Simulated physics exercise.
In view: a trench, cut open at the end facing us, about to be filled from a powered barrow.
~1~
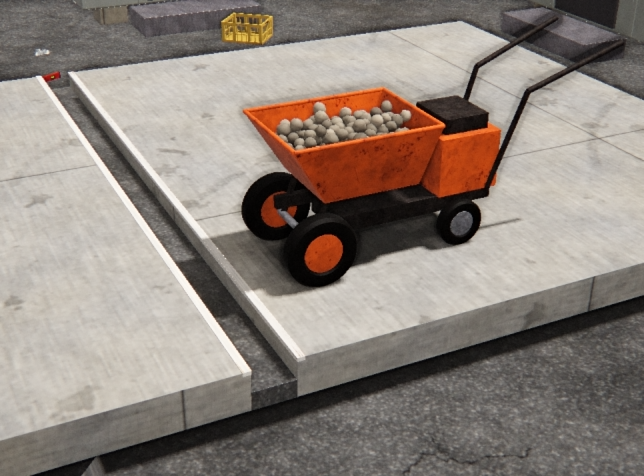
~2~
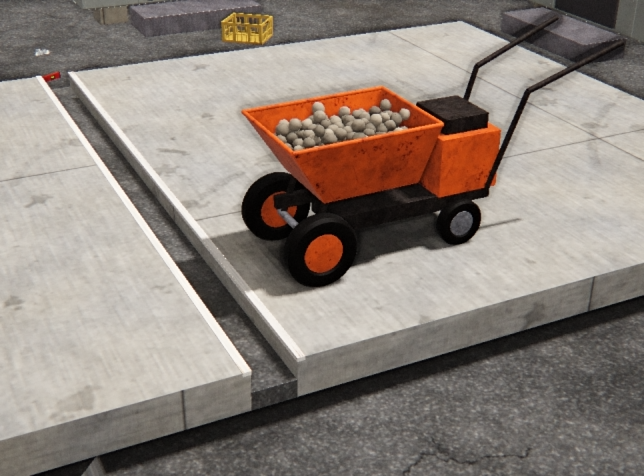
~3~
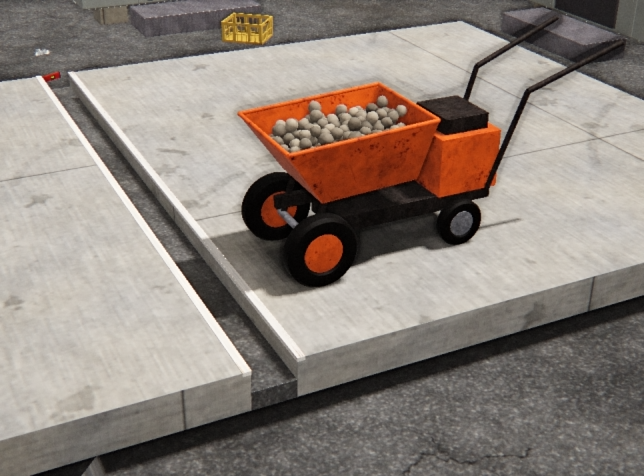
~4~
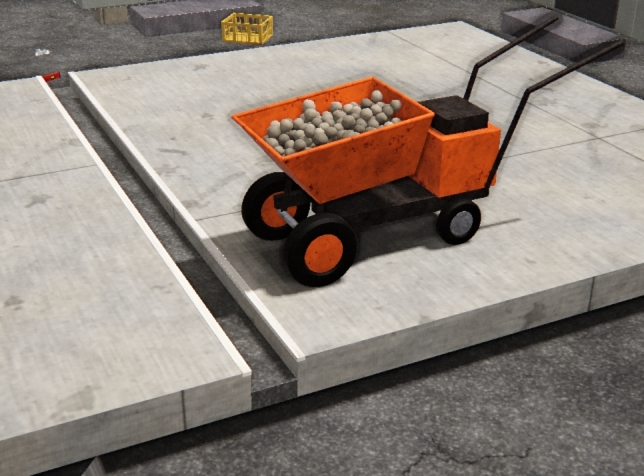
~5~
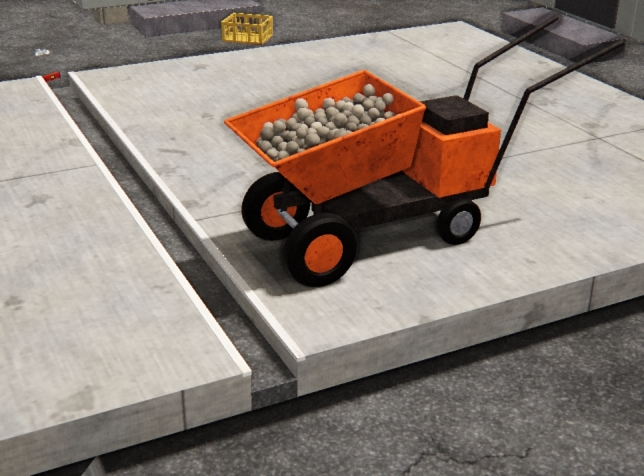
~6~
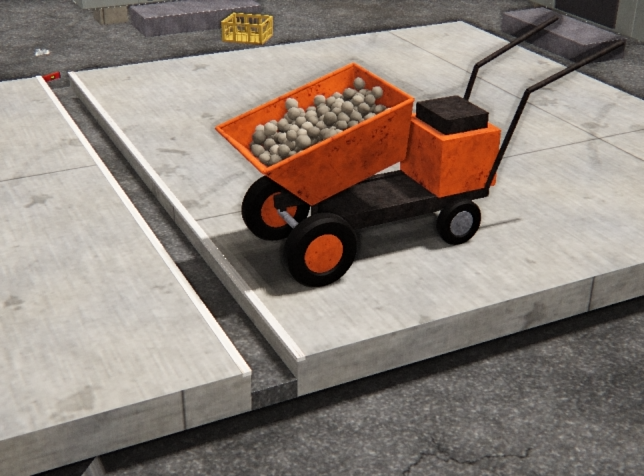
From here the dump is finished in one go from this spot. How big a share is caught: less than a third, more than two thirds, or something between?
The trench ends with under a third of it.
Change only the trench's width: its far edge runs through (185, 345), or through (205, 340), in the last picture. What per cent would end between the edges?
Near 50 % and 30 %.
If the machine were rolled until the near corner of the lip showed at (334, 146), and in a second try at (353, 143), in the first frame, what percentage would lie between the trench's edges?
In turn 50 and 50 in a hundred.
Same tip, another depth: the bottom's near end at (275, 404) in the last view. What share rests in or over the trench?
Close to 0 per cent.
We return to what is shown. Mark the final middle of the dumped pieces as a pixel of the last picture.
At about (143, 291).
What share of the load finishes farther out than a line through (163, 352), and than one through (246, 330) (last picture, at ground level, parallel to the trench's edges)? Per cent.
In turn 30 and 70 in a hundred.
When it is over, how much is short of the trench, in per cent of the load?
It comes to 0 per cent or so.
Shortly afterwards, skip tipped steeply; the whole lot in the skip.
Next, skip tipped right over; the bulk in the skip; near a quarter beyond it; only a few falling.
Some moments later, skip tipped right over; near a third in the skip; only a few in or heaped over the trench; near two thirds beyond it.
In the end, skip tipped right over; near a quarter in the skip; only a few in or heaped over the trench; near two thirds beyond it.
